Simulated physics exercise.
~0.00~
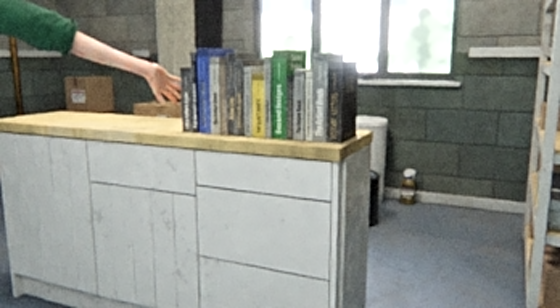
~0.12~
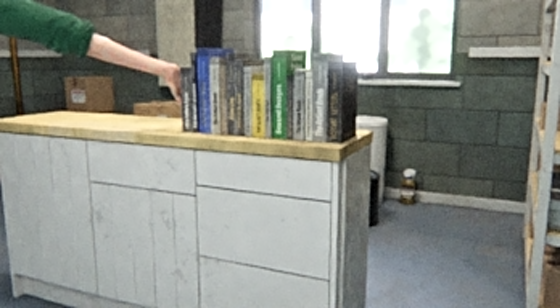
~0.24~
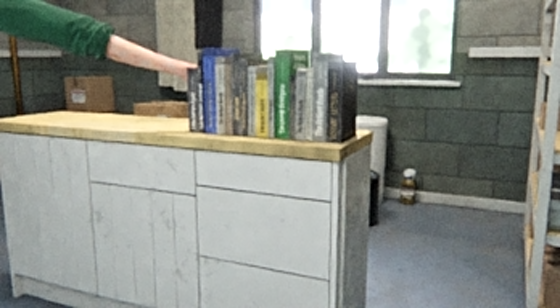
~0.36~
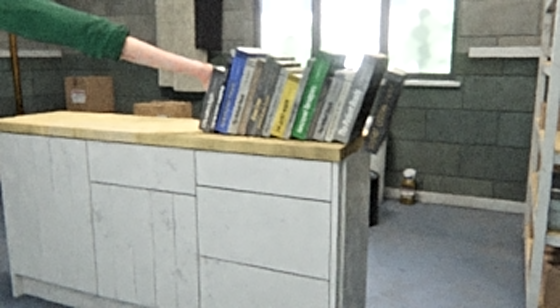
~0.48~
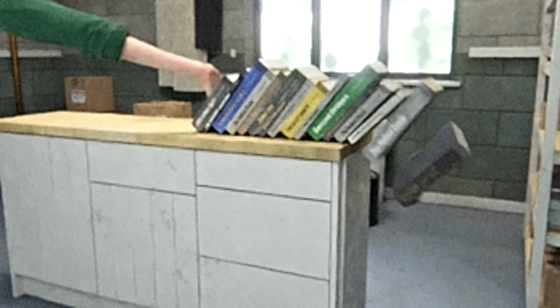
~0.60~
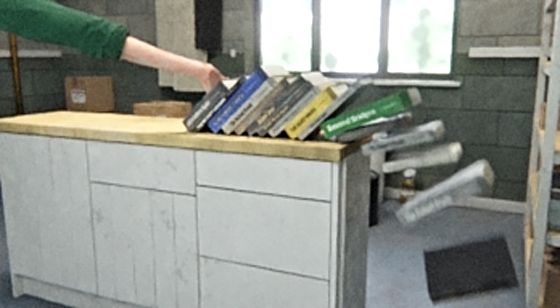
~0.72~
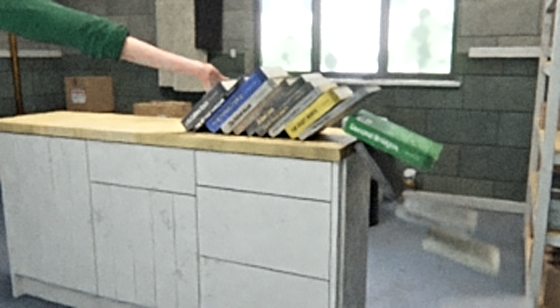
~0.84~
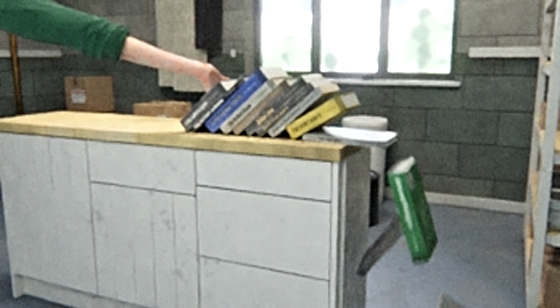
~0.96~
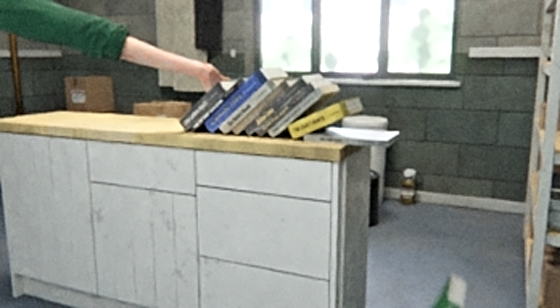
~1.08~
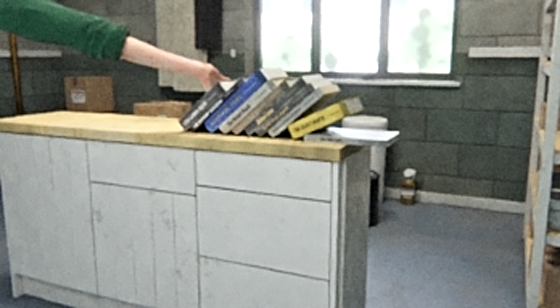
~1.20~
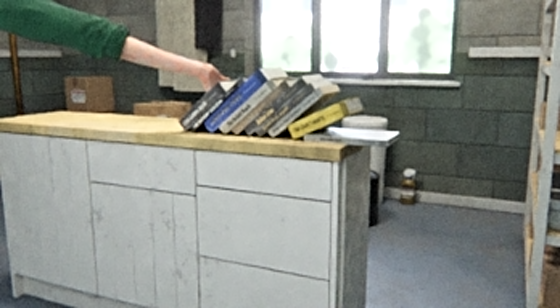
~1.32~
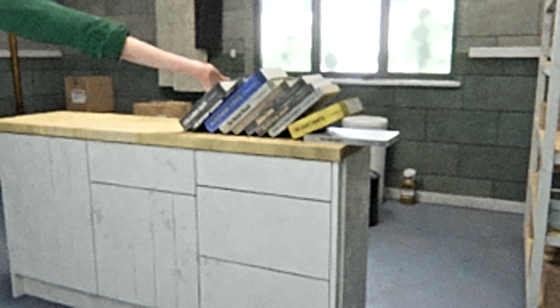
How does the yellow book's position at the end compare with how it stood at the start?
The yellow book stands upright in the row at the start. By the end it has tipped to the right and lies on its side at the edge of the counter.
A row of books topples right as a hand pushes it, and several fall off.
